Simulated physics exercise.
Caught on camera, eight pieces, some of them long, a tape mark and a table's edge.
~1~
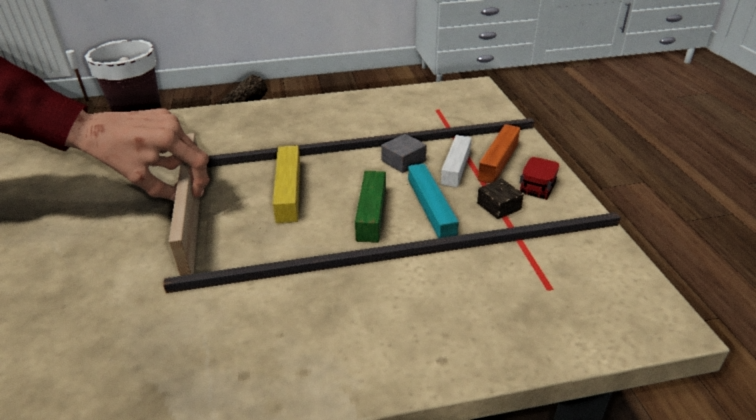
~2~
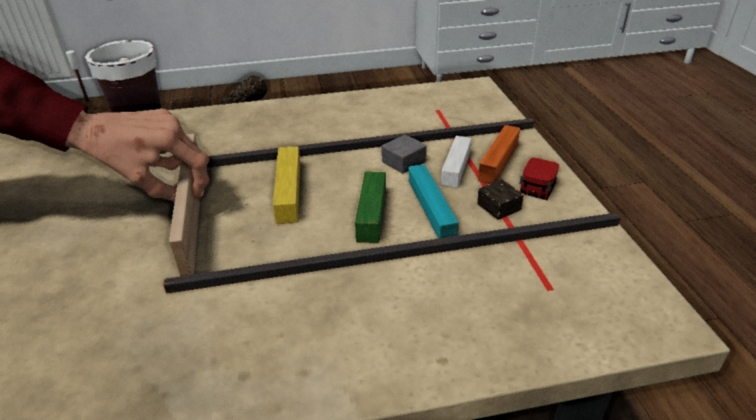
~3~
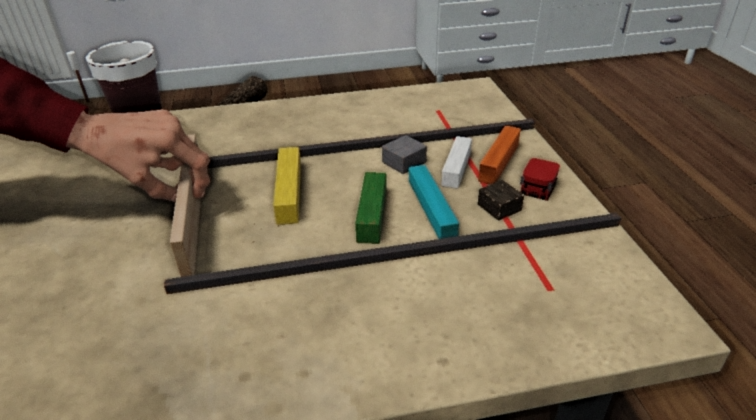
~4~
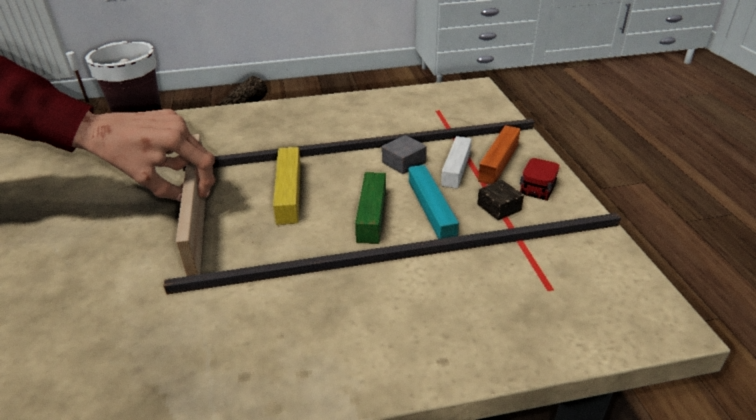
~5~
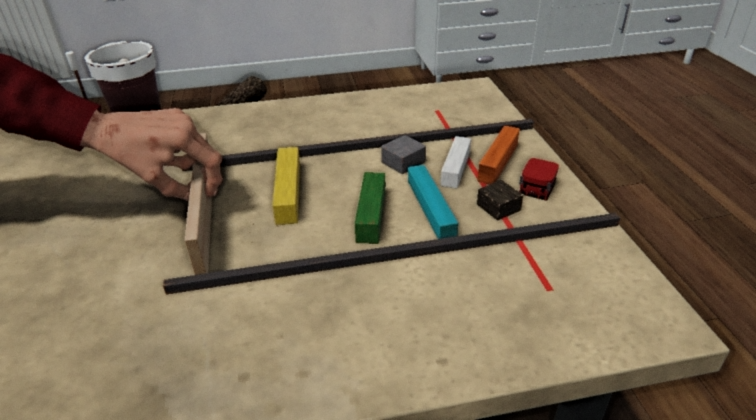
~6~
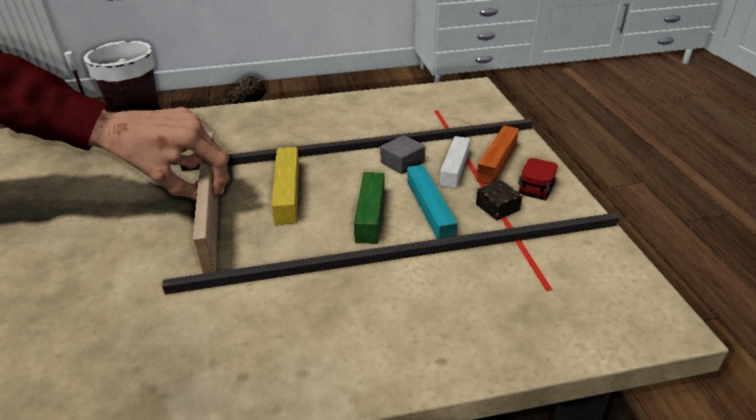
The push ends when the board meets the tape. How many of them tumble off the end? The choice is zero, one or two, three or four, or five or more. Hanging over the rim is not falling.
Here the number that fall off is one or two.
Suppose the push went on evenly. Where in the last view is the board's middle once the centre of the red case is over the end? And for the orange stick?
Near (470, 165) and (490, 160).
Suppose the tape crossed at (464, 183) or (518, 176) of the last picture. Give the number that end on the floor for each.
The counts: 0 and 4.
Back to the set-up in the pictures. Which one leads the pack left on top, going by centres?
That is the orange stick.
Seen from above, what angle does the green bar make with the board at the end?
About 0°.
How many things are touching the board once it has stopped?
1 of them.
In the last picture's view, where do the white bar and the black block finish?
The white bar stops around (531, 150); the black block around (574, 193).
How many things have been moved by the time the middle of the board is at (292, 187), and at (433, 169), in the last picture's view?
By then 1, and 8.
Early on, none off yet; red case at rest near (538, 179); orange stick at rest near (498, 154); black block at rest near (499, 200).
A while later, none off yet; red case travelled a little near (556, 178); orange stick travelled a little near (521, 153); black block travelled about its own width near (536, 197).
Finally, the number that fall off is one or two; lost, red case.
